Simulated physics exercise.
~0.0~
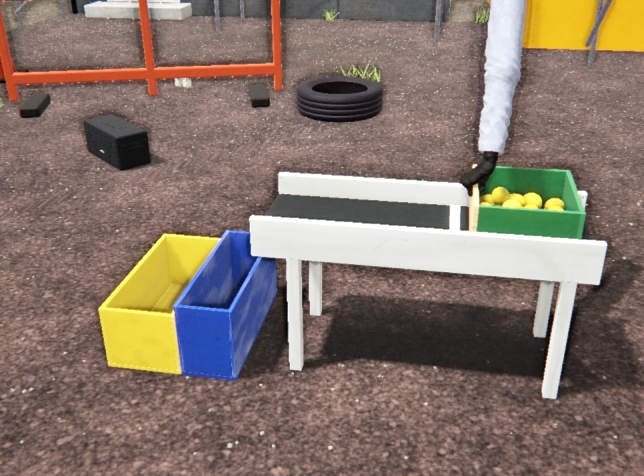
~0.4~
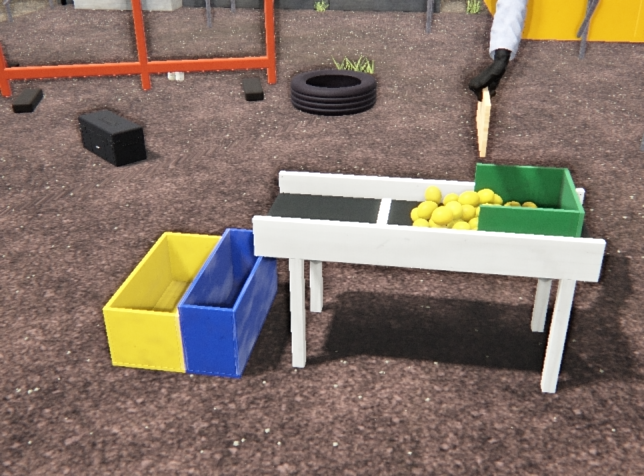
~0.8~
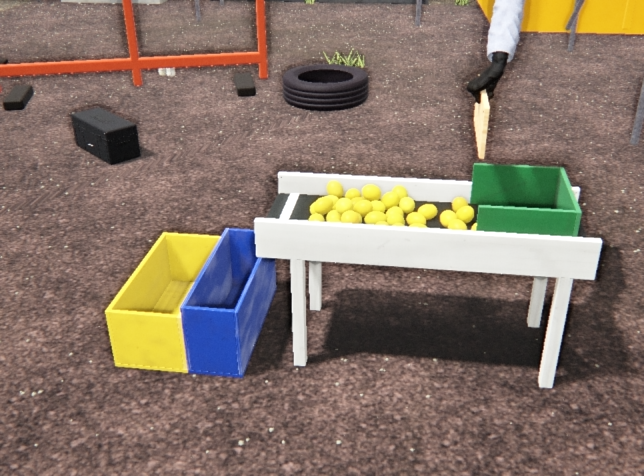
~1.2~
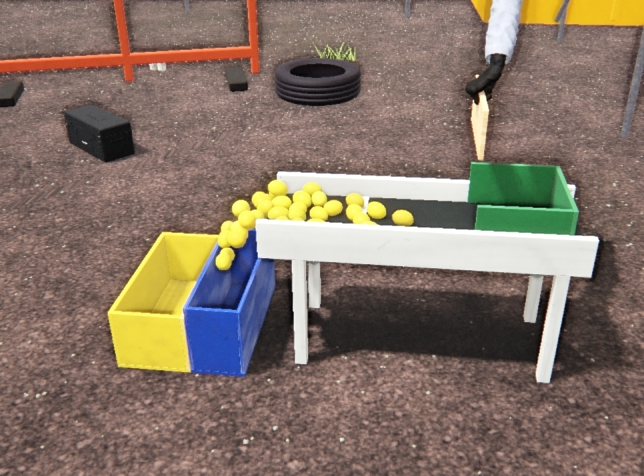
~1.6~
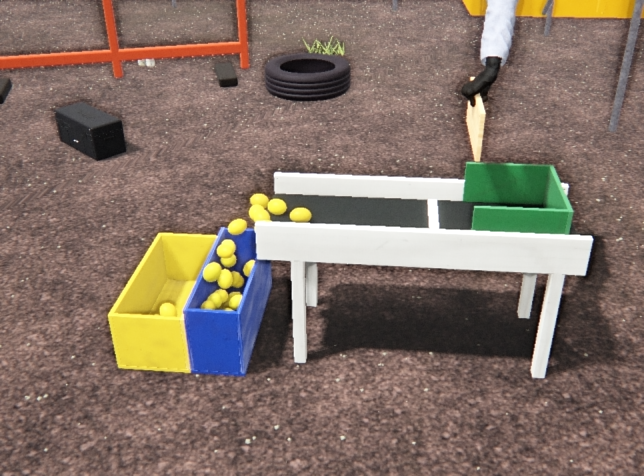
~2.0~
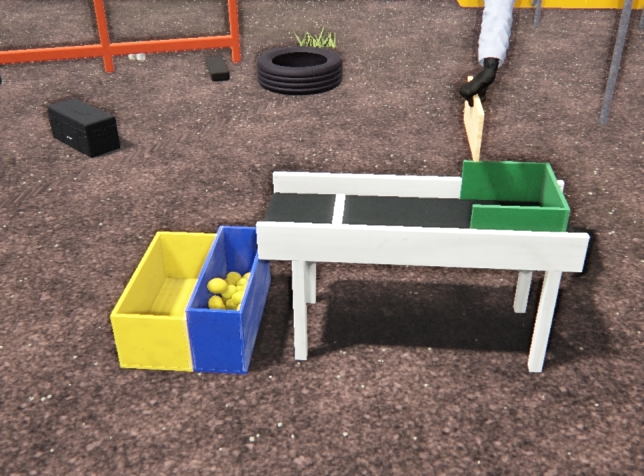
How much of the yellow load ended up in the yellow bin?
Only a small part of it, less than a sixth, ended up in the yellow bin. Nearly all of the pieces dropped into the blue box instead.
